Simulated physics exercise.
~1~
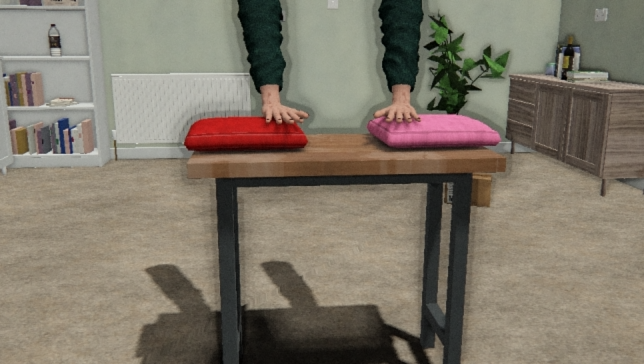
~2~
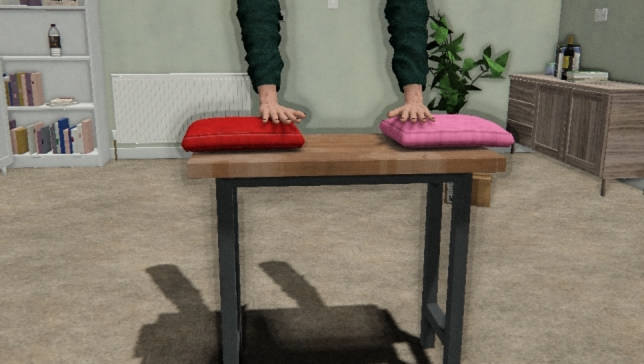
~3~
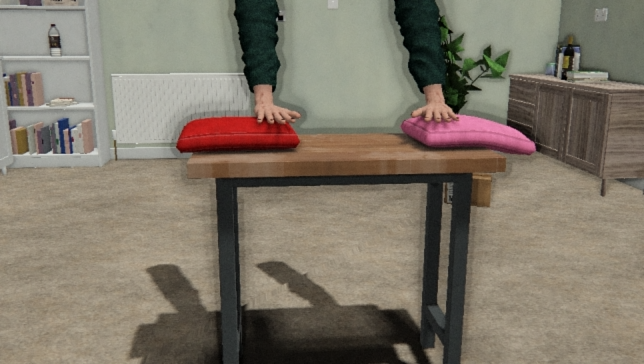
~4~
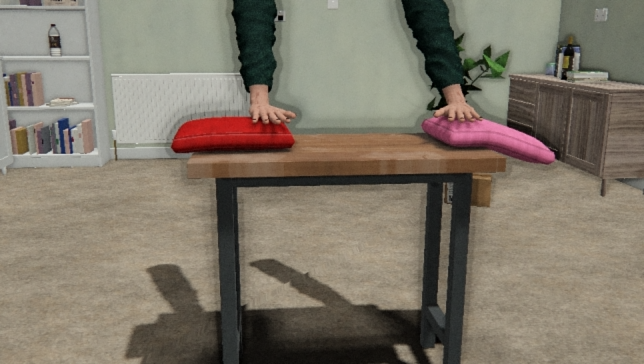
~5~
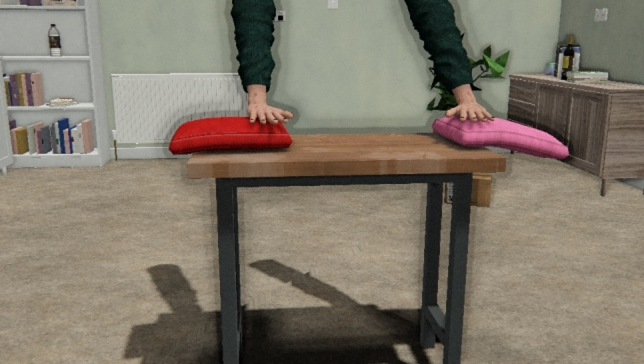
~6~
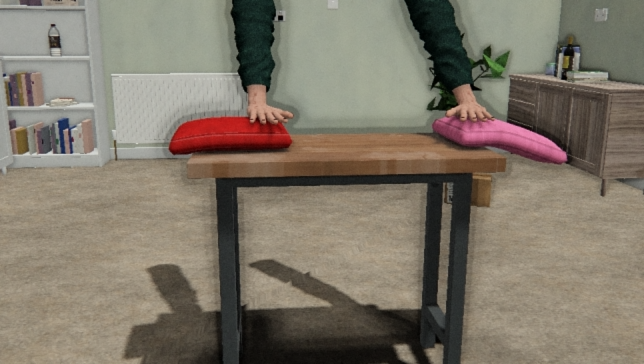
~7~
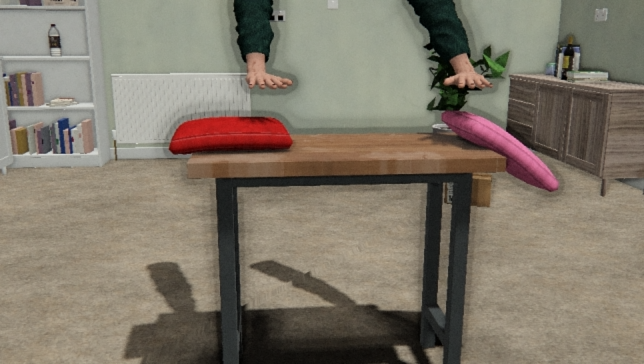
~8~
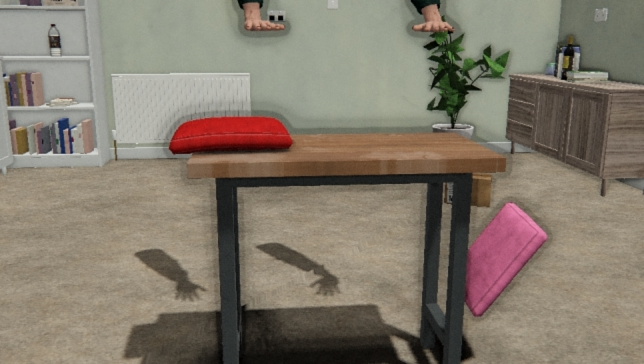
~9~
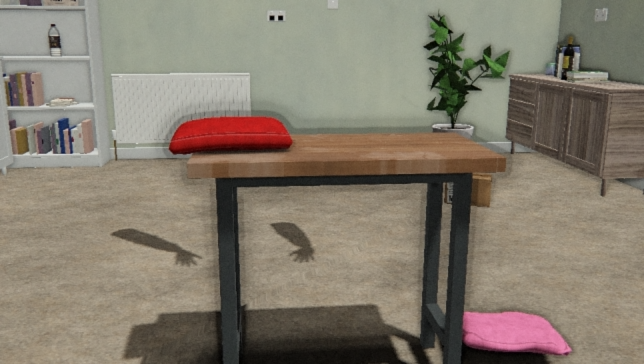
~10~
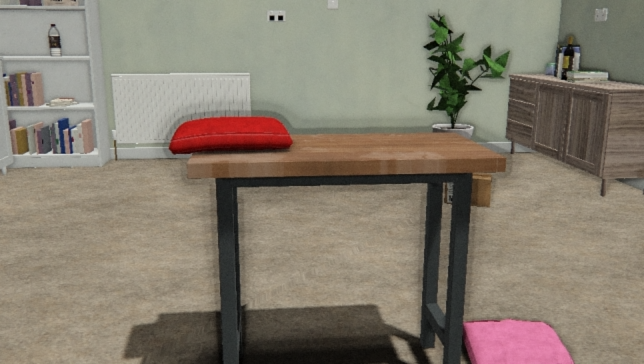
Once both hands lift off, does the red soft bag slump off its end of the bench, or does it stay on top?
The red soft bag stays on top of the bench, lying still over the left end. It is the pink one that drops to the floor.
At the start, two hands rest on a red soft bag and a pink soft bag set near opposite ends of a short wooden-topped bench. The hands slide them outward, the red one slightly to the left and the pink one farther to the right, until both stick out over the ends. Then the hands lift away, and the pink bag tips over the right edge. It drops beside the bench and lands on the floor, while the red bag stays still on the left end of the top.
